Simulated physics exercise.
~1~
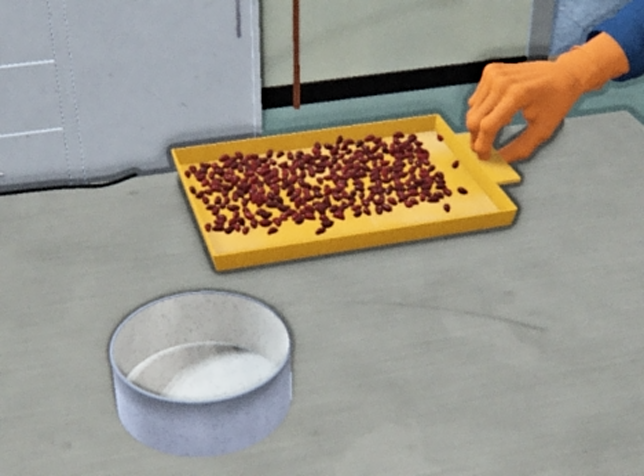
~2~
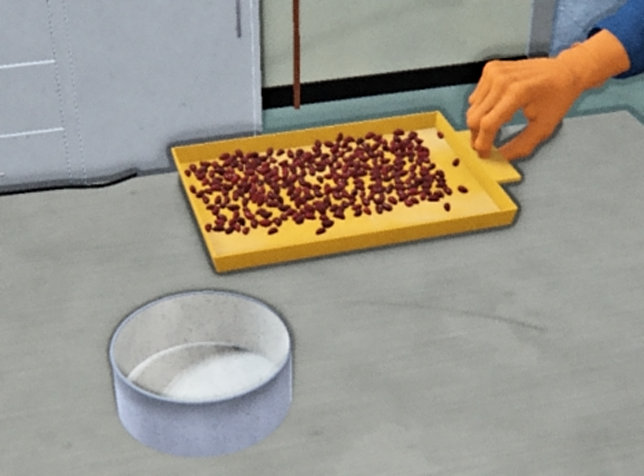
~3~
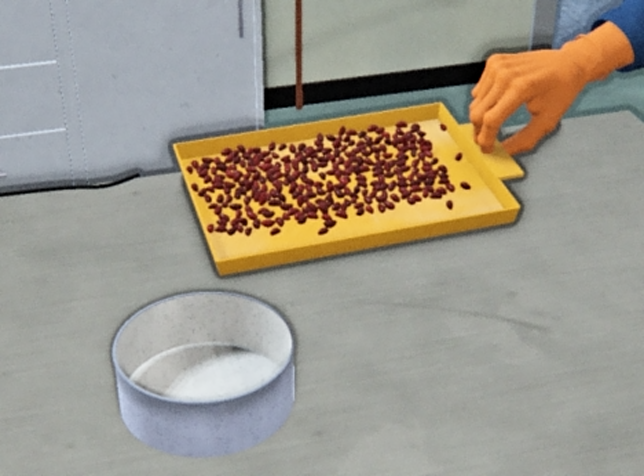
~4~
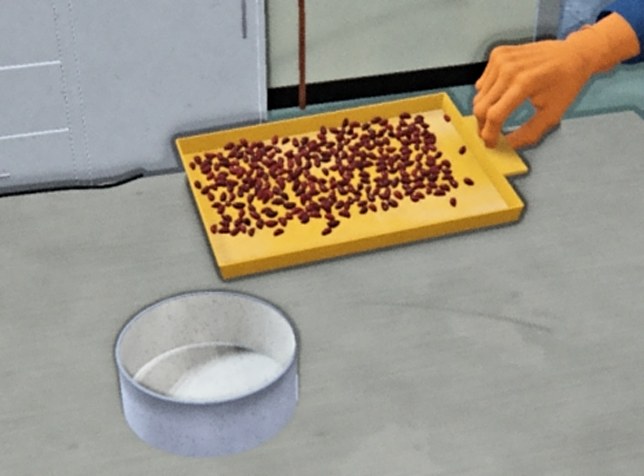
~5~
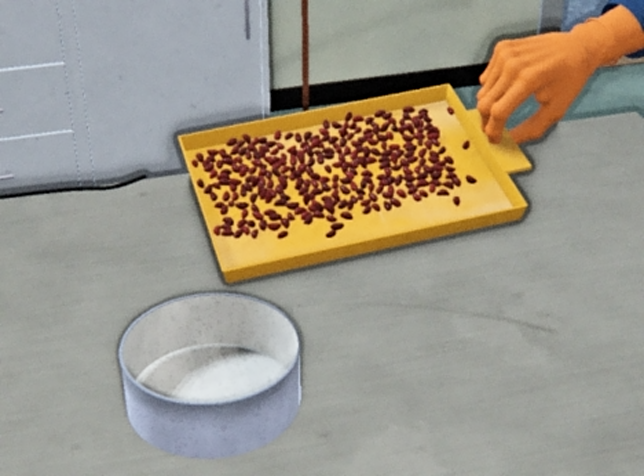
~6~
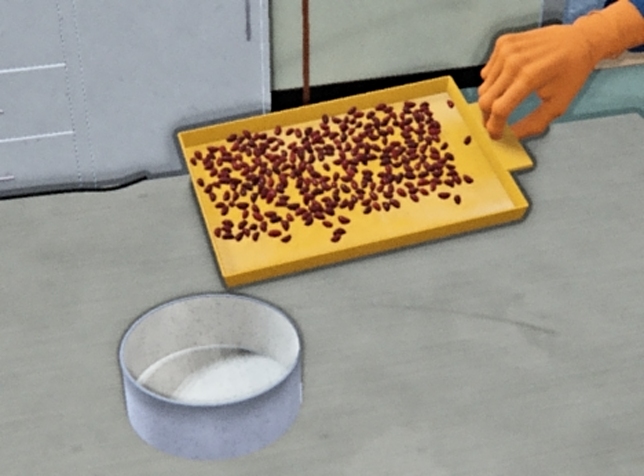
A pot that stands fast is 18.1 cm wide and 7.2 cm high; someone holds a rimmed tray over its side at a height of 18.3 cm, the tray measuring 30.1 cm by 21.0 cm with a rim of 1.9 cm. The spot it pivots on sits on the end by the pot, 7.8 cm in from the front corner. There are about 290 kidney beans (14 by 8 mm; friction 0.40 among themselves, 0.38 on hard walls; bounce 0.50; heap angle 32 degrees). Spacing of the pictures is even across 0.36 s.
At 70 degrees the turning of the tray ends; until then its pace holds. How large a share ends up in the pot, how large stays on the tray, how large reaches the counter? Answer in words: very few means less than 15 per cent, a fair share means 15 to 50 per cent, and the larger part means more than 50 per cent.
Pot: A fair share. Tray: A fair share. Counter: A fair share.
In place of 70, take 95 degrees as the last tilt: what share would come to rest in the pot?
In that case some 70 per cent.
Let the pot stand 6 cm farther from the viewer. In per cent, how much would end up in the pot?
In that setup it would come to near 5 per cent.
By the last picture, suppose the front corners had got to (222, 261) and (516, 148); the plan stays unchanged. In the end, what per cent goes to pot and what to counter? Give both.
Split: Pot = 40, counter = 20.
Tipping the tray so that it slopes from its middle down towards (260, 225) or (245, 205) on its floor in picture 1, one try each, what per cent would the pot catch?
That would be close to 65 per cent and then close to 20 per cent.
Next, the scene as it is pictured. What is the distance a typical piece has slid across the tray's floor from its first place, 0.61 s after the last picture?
7 cm.
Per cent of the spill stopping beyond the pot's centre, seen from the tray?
About 10 per cent.
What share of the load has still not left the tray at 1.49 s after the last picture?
Estimate: About 70 percent.
Then, 0.61 s after the last picture, tilt 40 degrees; the tray holds 100 %, the pot 0 %.
Then, 1.01 s after the last picture, tilt 58 degrees; the tray holds 100 %, the pot 0 %.
Then, 1.49 s after the last picture, tilt 70 degrees; the tray holds 70 %, the pot 10 %.
In the end, pot 40 %, tray 35 %, counter 25 %.
